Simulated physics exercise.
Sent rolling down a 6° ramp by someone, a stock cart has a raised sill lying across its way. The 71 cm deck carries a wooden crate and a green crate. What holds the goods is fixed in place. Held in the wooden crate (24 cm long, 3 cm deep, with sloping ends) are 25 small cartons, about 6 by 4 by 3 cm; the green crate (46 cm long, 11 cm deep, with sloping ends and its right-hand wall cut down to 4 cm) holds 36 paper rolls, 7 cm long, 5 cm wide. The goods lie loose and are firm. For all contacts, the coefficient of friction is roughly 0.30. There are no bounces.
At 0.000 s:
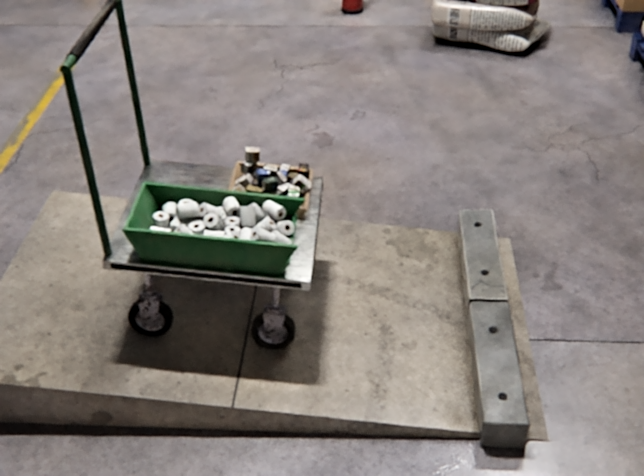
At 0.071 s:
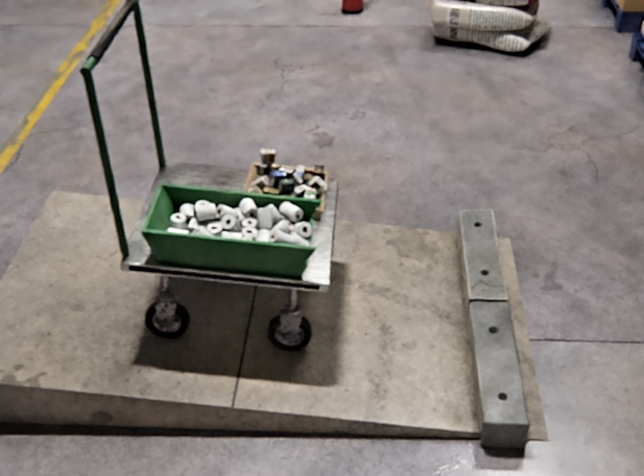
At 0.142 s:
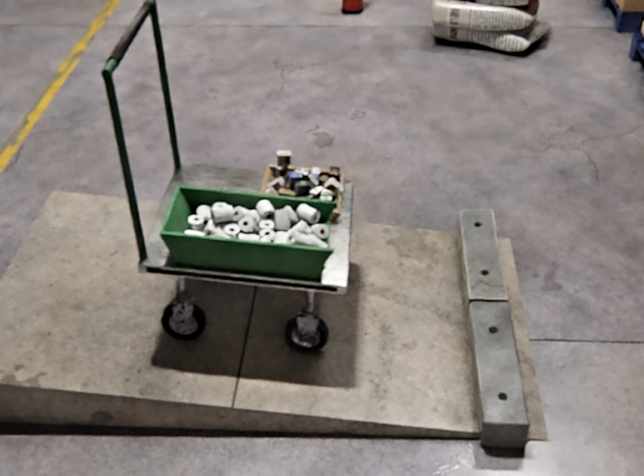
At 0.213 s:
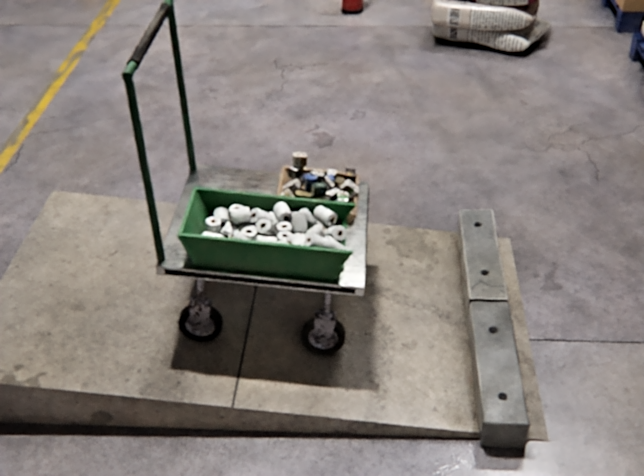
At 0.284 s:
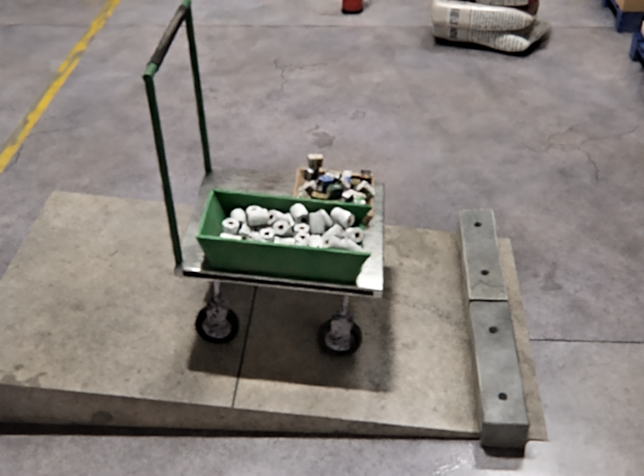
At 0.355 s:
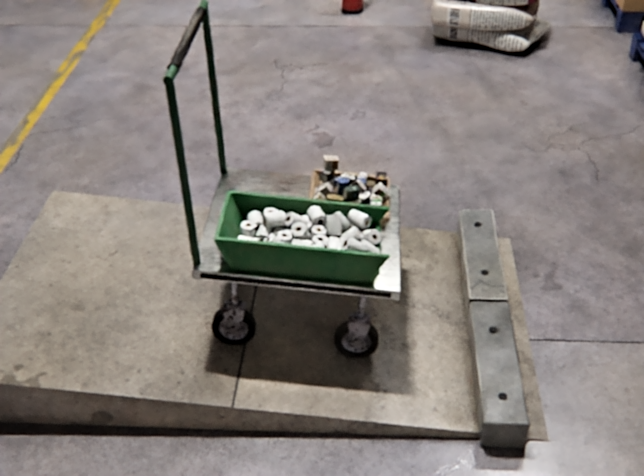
A stock cart carrying a green crate of white paper rolls and a wooden crate of small cartons rolled slowly rightward down a ramp, drawing steadily closer to a raised sill, its load staying aboard.
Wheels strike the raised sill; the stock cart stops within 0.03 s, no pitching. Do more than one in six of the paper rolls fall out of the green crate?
No.
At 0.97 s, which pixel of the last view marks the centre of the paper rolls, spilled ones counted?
Somewhere around pixel (430, 249).
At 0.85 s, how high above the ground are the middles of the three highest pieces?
I'd say near 54 cm.
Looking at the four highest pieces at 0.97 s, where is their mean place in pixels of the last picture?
Roughly (432, 243).
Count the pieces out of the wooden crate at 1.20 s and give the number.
Out by then, roughly: Wooden crate 3.
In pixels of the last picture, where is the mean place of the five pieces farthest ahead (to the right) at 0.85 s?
(481, 212).
After 0.75 s, impact.
After 0.85 s, wooden crate 24 in, 1 out and green crate 36 in, 0 out.
After 0.97 s, wooden crate 23 in, 2 out and green crate 36 in, 0 out.
After 1.20 s, wooden crate 22 in, 3 out and green crate 34 in, 2 out.
Outcome (at 1.71 s), wooden crate 22 in, 3 out and green crate 33 in, 3 out. Asked share, 3 of 36, 8 per cent.
